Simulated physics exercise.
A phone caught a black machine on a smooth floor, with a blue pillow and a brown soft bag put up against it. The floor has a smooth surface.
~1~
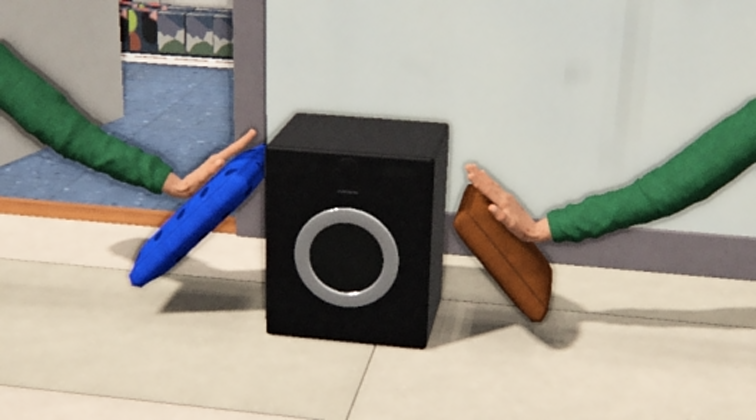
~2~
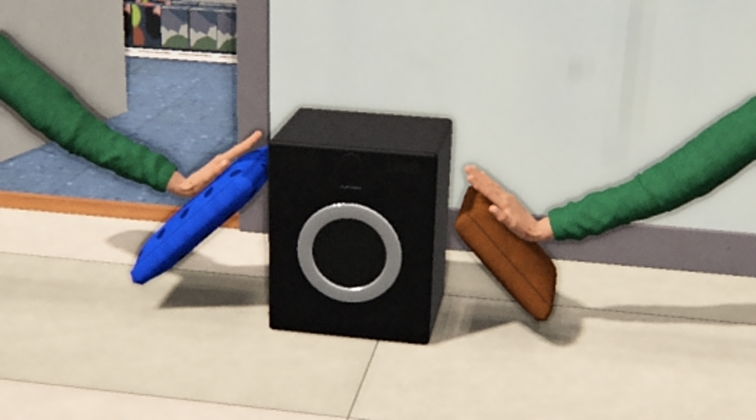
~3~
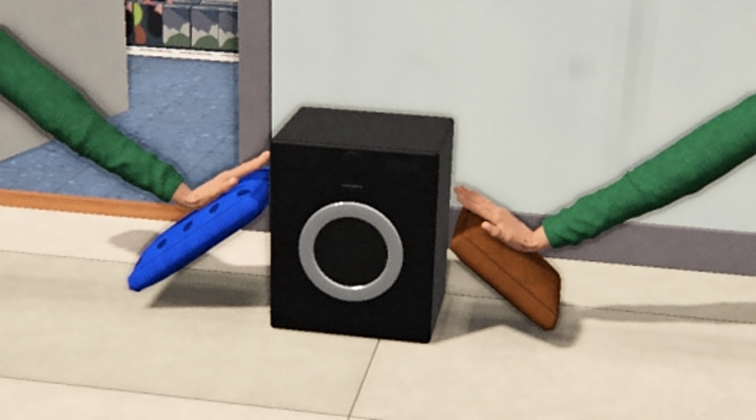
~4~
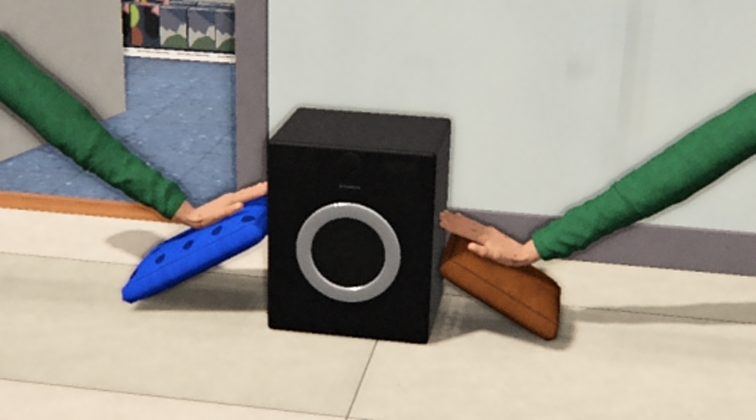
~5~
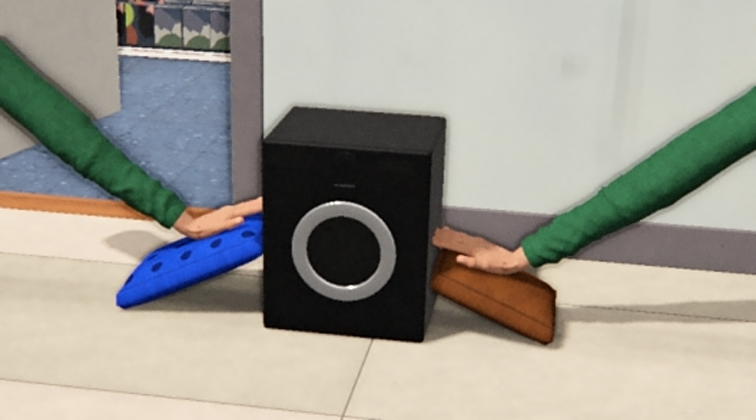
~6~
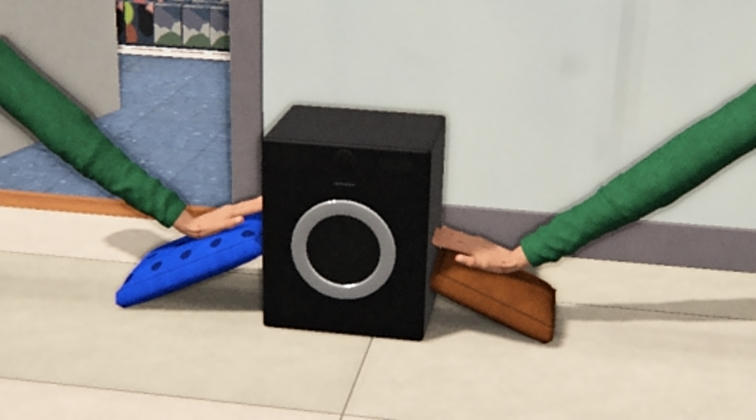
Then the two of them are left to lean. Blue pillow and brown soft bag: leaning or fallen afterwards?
Blue pillow - fallen; brown soft bag - fallen.
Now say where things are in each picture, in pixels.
The first frame shows pillow foot (135, 282), head (242, 182); soft bag foot (539, 317), head (460, 220).
The second frame shows pillow foot (137, 279); soft bag foot (544, 316).
The third frame shows pillow foot (133, 286); soft bag foot (551, 325).
The fourth frame shows pillow foot (127, 297); soft bag foot (552, 335).
The fifth frame shows pillow foot (121, 303); soft bag foot (549, 339).
The sixth frame shows pillow foot (120, 302), head (257, 249), at a low slant; soft bag foot (549, 337), head (434, 283), at a low slant.
Then, 0.20 s after the last picture, pillow slipping down near (198, 268); soft bag flat on the floor near (497, 301).
Then, 0.34 s after the last picture, pillow flat on the floor near (198, 277); soft bag flat on the floor near (497, 306).
Then, 0.70 s after the last picture, pillow flat on the floor near (199, 279); soft bag flat on the floor near (497, 306).
At rest, pillow flat on the floor near (198, 279); soft bag flat on the floor near (497, 306). The blue pillow slips and lies down and the brown soft bag slumps to the floor.
